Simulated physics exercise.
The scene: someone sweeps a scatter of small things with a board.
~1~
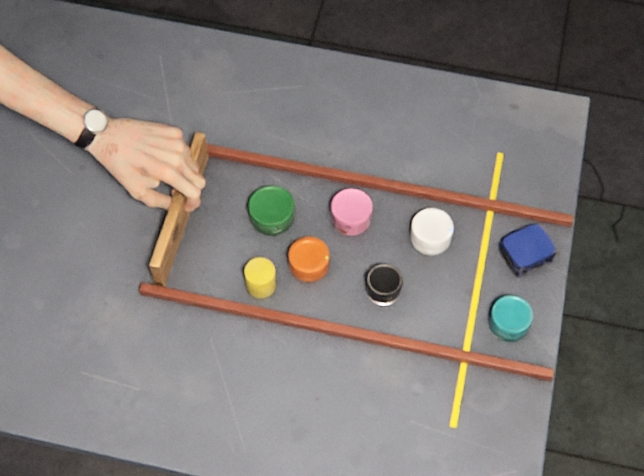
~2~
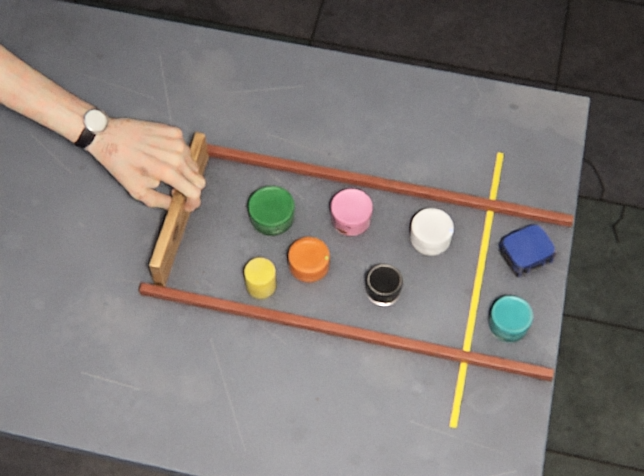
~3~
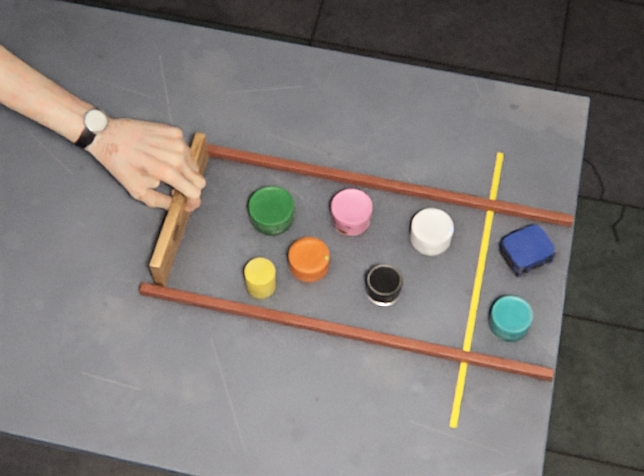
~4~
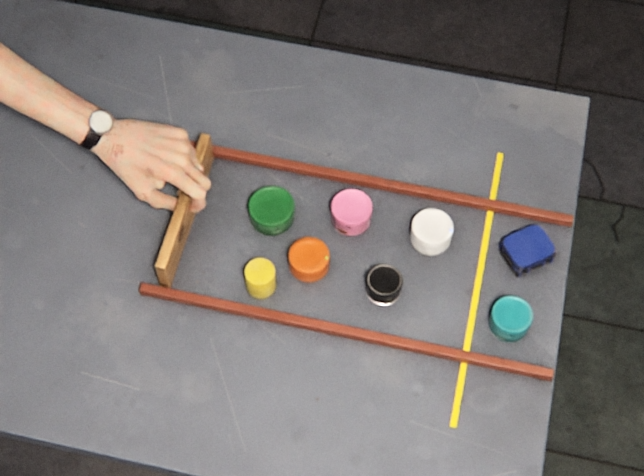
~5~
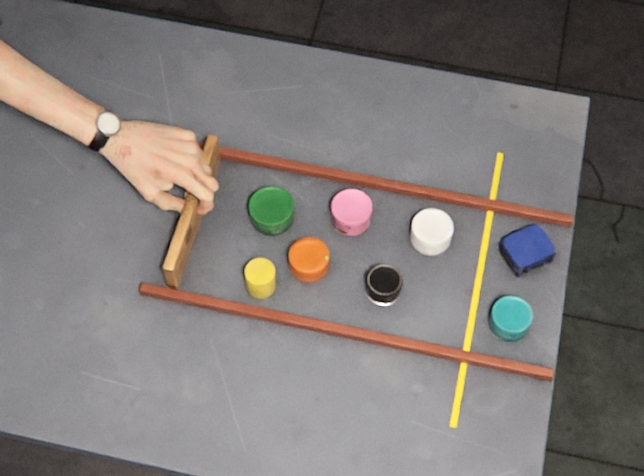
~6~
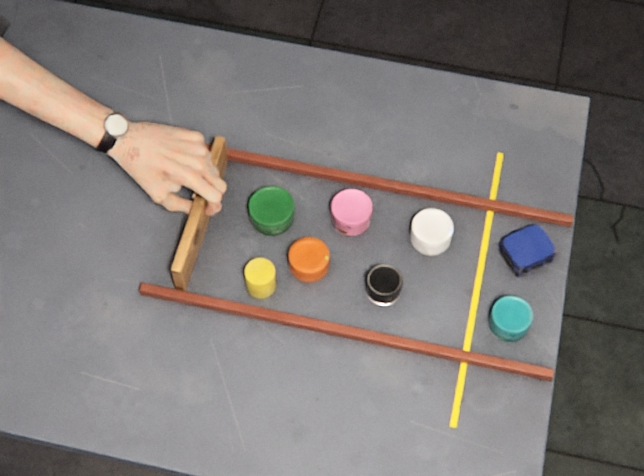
The clip opens on a grey table where a hand holds a wooden board between two reddish rails, left of scattered colourful tubs and lids, with a blue case and turquoise tub beyond a yellow tape line. The hand stays still at first, then slides the board slightly right, without touching the objects, which remain in place.
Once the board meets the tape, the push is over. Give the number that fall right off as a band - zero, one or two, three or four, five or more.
There will be one or two losses over the edge.
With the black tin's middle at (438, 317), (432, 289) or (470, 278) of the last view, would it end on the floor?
Black tin: Safe; safe; safe.
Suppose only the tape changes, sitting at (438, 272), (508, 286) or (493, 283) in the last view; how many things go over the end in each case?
0, 3, 1.
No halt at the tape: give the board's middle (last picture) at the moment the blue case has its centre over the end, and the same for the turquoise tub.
Approx. (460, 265) for the first, approx. (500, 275) for the second.
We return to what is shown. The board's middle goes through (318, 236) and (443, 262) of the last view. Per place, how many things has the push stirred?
Counts: 4 and 8.
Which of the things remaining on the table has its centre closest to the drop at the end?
The turquoise tub finishes closest.
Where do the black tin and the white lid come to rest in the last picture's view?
Looks like one lands around (518, 335), and the other around (544, 249).
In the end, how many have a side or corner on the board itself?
It's touching 4 at the end.
Soon after, none off yet; blue case at rest near (527, 251); turquoise tub at rest near (510, 319); white lid at rest near (432, 232).
In the end, the number that fall off is one or two; gone, blue case.
